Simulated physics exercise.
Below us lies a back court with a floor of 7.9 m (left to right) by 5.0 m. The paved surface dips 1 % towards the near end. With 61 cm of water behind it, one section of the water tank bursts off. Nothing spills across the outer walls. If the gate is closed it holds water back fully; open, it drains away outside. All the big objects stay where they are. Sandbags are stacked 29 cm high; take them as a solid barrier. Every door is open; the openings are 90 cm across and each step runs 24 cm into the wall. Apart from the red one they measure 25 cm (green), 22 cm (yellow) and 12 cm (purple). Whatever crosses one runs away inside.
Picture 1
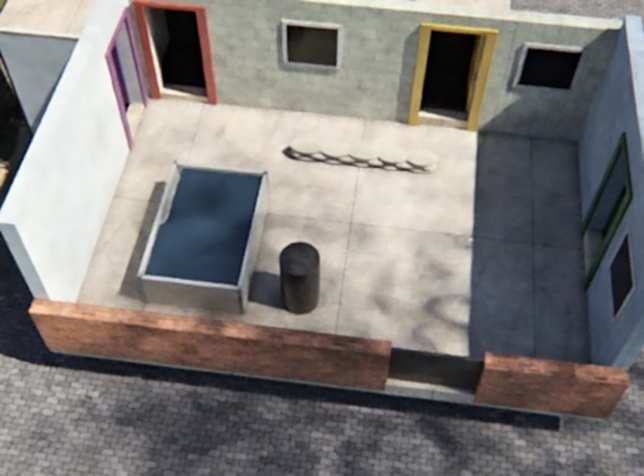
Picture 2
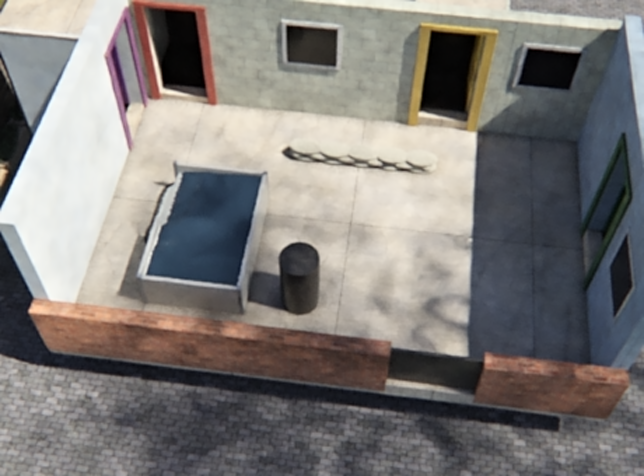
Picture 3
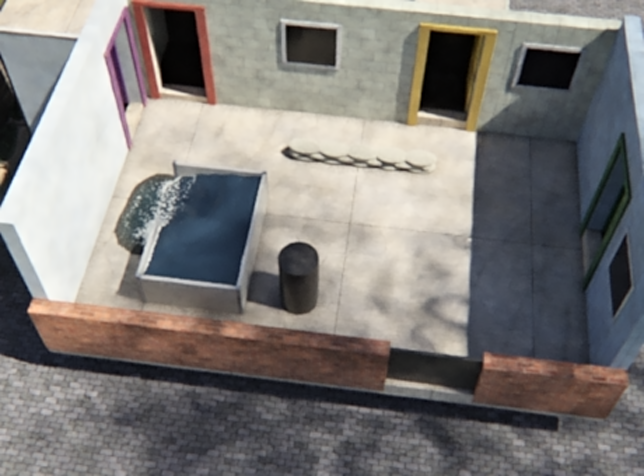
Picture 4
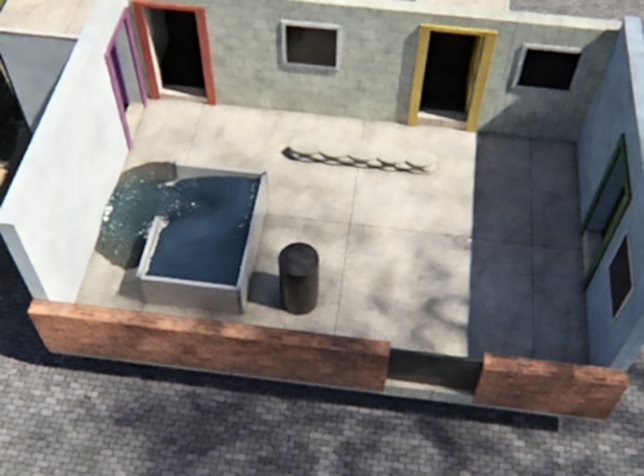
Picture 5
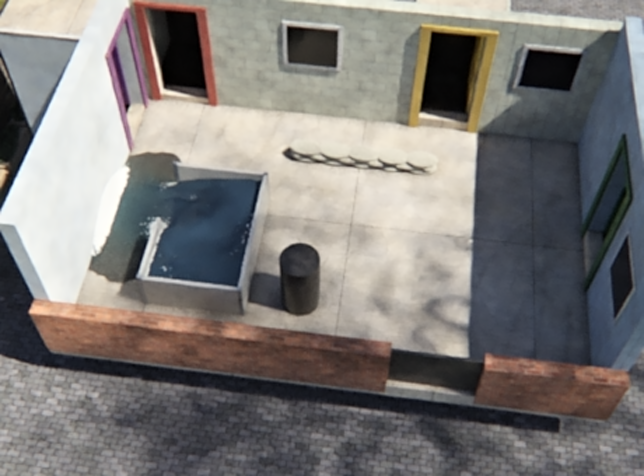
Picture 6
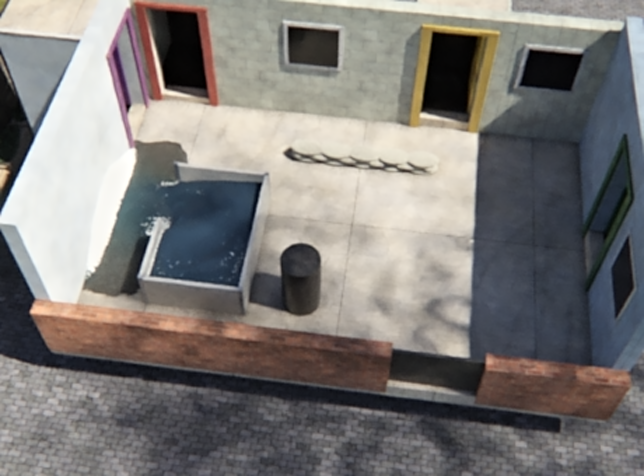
Water bursts through the left side of a tank and spreads across the pale courtyard floor.
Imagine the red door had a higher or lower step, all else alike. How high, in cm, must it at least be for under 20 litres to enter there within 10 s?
Some 23 cm above the ground.
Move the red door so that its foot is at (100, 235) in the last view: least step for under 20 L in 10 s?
About 33 cm.
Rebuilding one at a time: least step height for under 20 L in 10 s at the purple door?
Roughly 11.5 cm at purple.
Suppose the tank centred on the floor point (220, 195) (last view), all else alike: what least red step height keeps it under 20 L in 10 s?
About 22 cm.
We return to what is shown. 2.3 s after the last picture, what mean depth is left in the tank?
Some 23 cm.
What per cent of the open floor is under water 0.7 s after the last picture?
About 15 per cent.
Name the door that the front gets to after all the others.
Last comes the green one.
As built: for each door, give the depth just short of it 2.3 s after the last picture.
Depths in cm: Green 0, yellow 0, red 23, purple 14.
Then, 0.7 s after the last picture water covers 15 % of the floor, deepest (44 cm) near (121, 211); it has not reached the red door.
Then, 2.3 s after the last picture water covers 30 % of the floor, deepest (31 cm) near (68, 330); 23 cm at the red door, 77 litres in over its 14 cm step.
Then, 9.3 s after the last picture water covers 90 % of the floor, deepest (10 cm) near (584, 395); 5 cm at the red door, 108 litres in over its 14 cm step.
At the red door as built, the water peaked near 27 cm, 1.3 s after the last picture.
Run again over the same 10 s with other heights there, 32 litres in over 21 cm, 5 litres over 28.5 cm. The limit of 20 litres is kept from about 23 cm up.
